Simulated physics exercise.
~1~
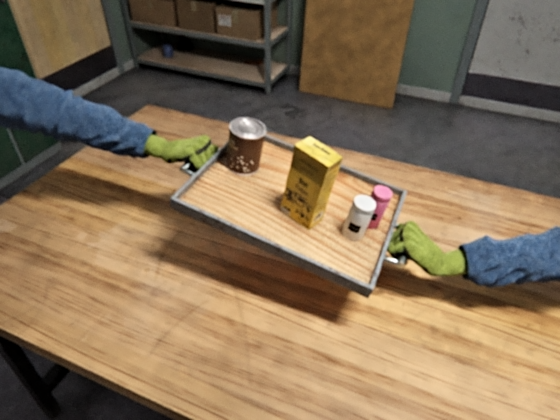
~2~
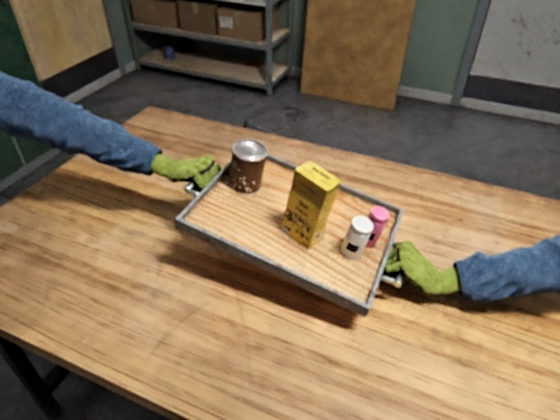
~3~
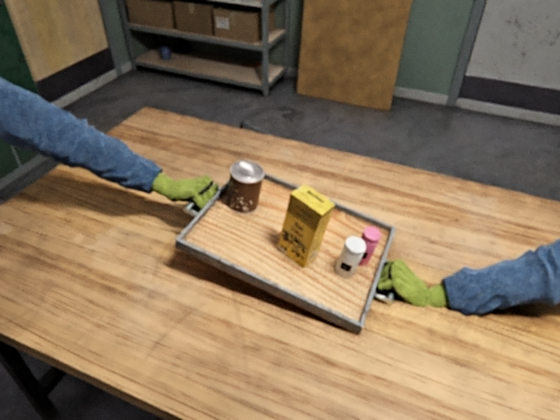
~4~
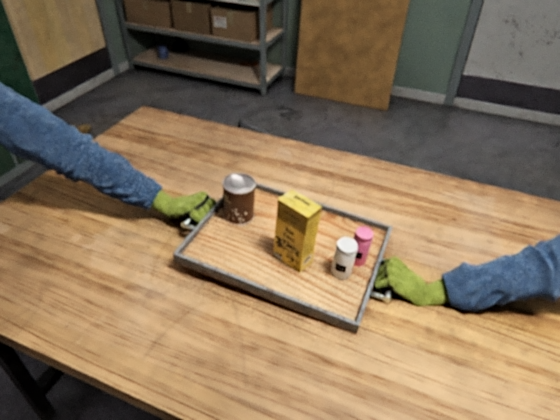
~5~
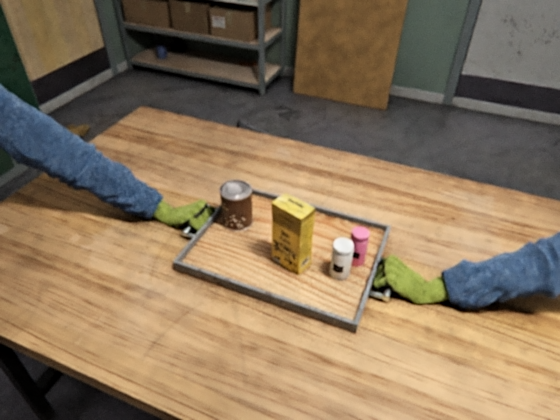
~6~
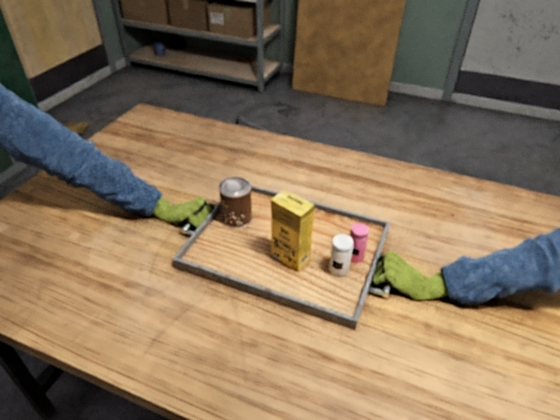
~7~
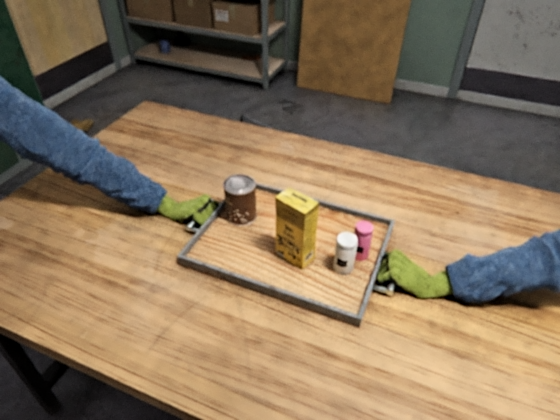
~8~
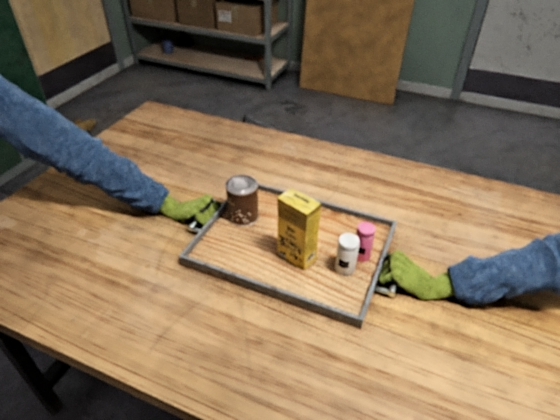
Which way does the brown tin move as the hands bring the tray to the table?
The brown tin moves down, as the viewer sees it.
